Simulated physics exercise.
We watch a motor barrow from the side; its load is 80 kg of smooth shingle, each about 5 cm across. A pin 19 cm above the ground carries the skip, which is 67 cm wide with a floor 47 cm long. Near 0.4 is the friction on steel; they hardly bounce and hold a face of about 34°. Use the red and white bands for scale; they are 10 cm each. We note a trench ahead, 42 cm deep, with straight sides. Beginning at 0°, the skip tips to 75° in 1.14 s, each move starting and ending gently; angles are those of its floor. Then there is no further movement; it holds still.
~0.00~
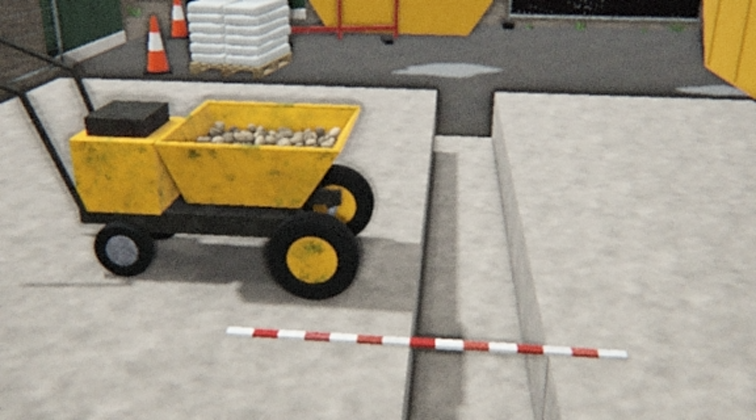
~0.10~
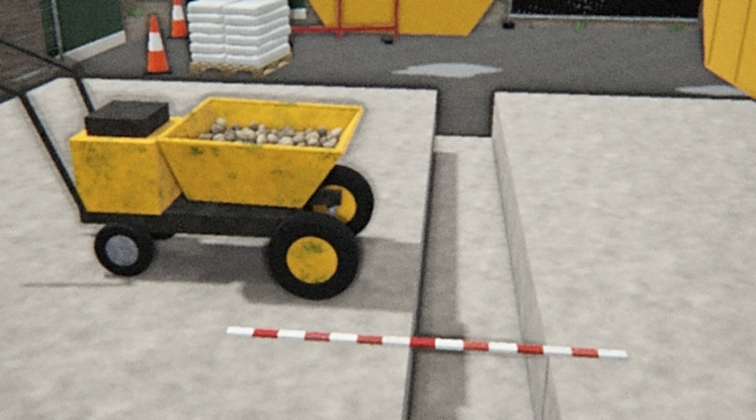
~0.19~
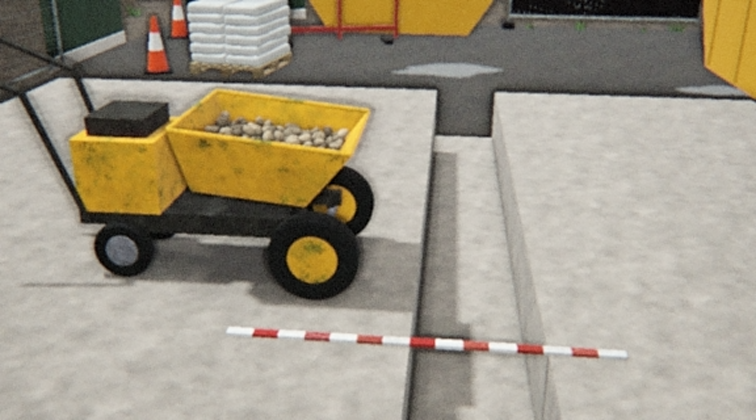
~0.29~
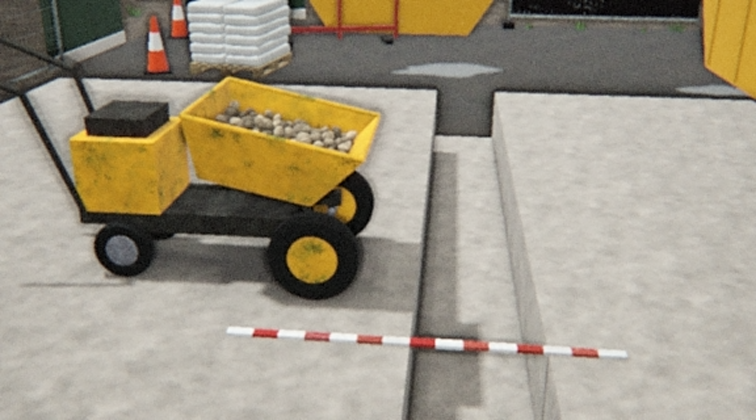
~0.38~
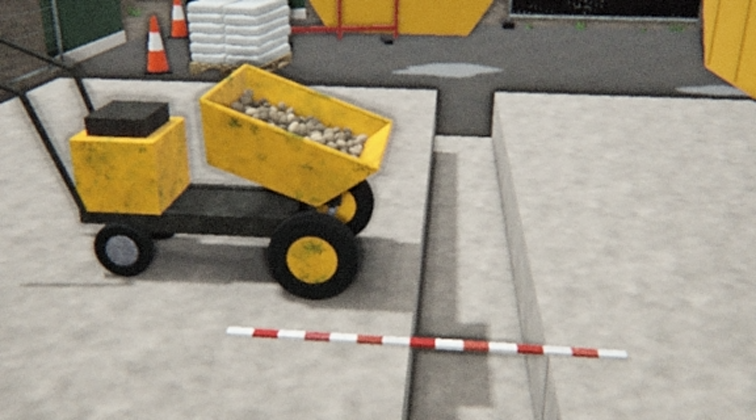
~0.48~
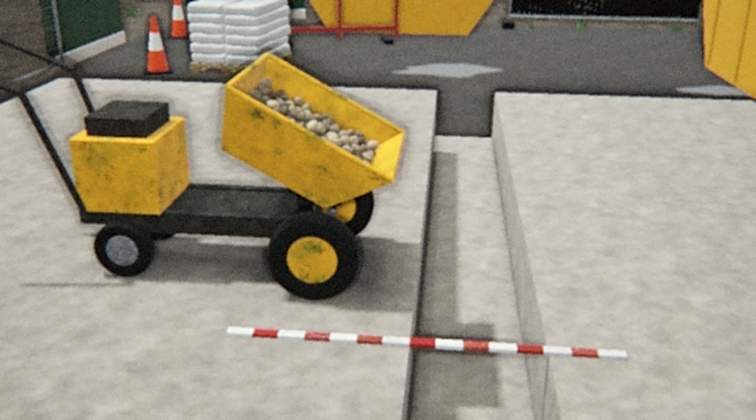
The yellow skip of a motor barrow tilts steadily to the right, carrying its smooth stones.
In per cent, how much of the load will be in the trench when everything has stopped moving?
Around 99 per cent of it.
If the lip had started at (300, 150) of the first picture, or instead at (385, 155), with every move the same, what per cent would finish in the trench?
The first gives about 100 percent and the second about 80 percent.
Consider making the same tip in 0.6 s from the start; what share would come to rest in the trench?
Near 95 per cent.
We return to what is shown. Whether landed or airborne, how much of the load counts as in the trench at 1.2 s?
Close to 50 per cent has got there by then.
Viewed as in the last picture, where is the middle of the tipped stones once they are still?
Their middle lands near (488, 345).
After 0.9 s the floor is at 64°; 100 % in the skip; the foremost stones are at (423, 210).
After 1.2 s the floor is at 75°; 49 % in the skip, 51 % in the trench; the foremost stones are at (521, 312).
After 1.6 s the floor is at 75°; 12 % in the skip, 87 % in the trench, 1 % past the trench; the foremost stones are at (556, 319).
After 3.5 s the floor is at 75°; 0 % in the skip, 99 % in the trench, 1 % past the trench; the foremost stones are at (574, 308).
